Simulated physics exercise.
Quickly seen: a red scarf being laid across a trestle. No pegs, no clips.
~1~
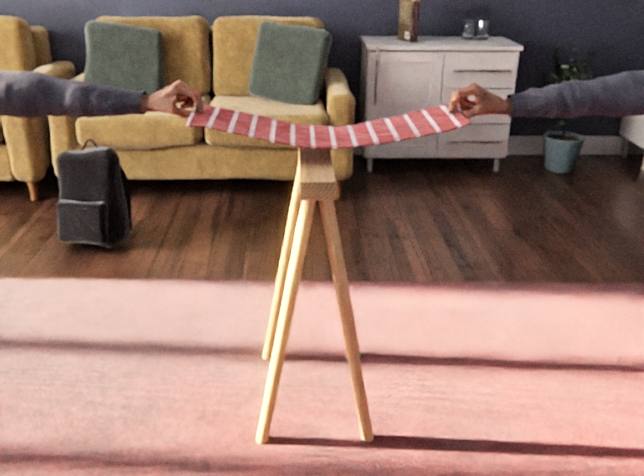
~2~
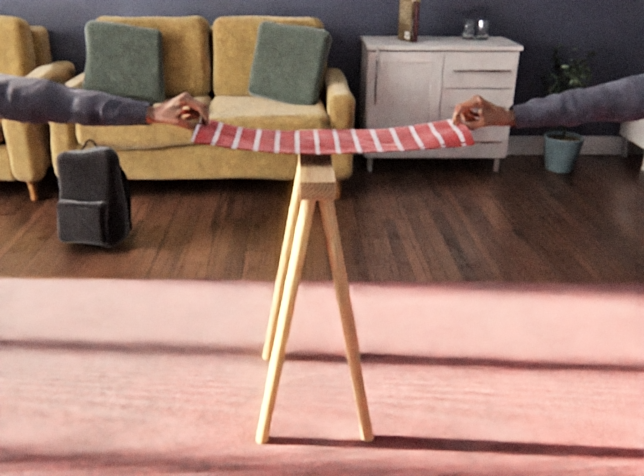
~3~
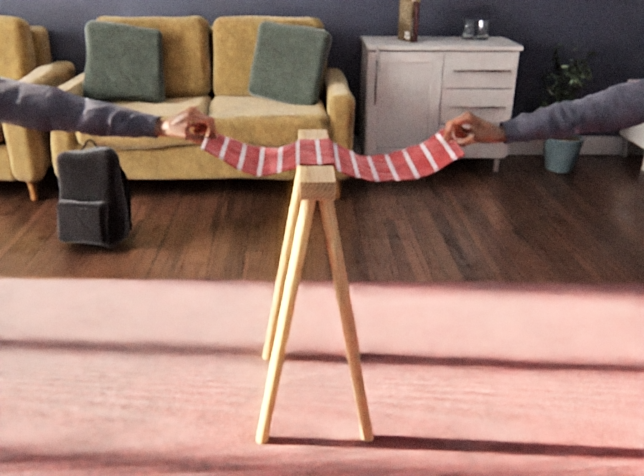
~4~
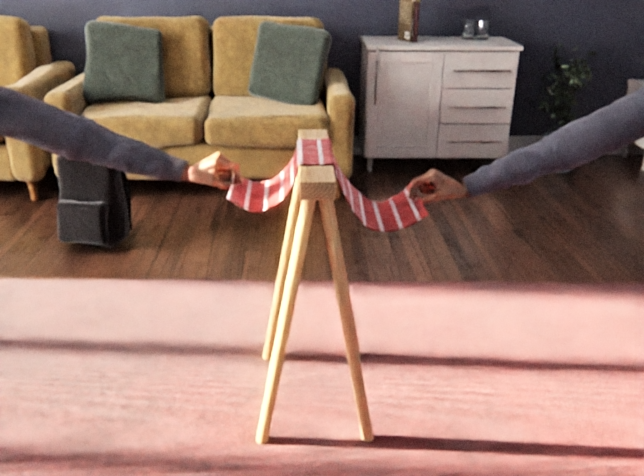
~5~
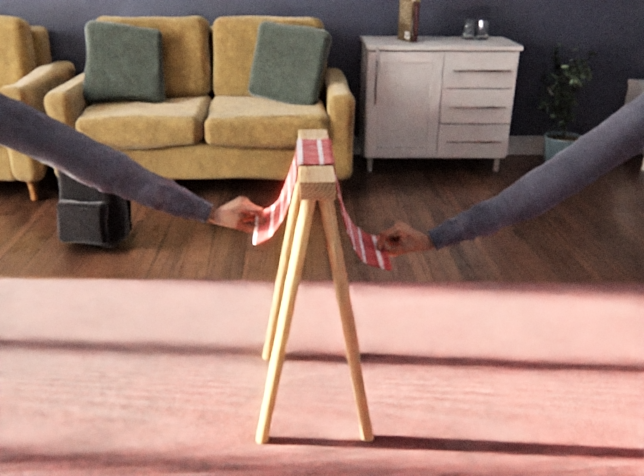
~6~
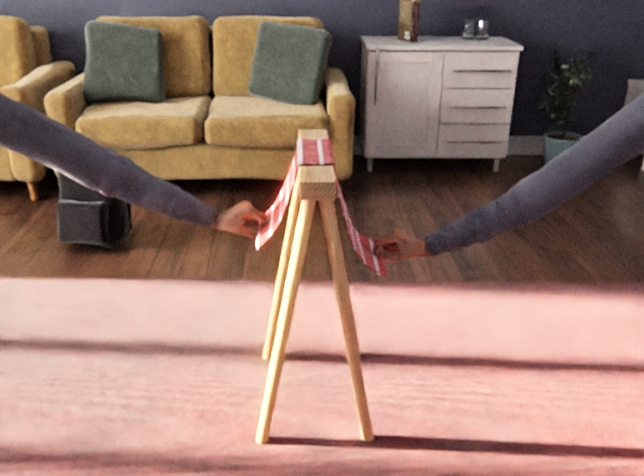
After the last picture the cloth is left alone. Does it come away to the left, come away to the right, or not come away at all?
Not at all; it stays.
Then, 0.68 s past the final frame, scarf hanging on both sides, left end near (288, 241), right end near (300, 266).
Then, 1.50 s past the final frame, scarf hanging on both sides, left end near (288, 242), right end near (297, 269).
When it is over, scarf hanging on both sides, left end near (300, 242), right end near (326, 275). The red scarf keeps its place.
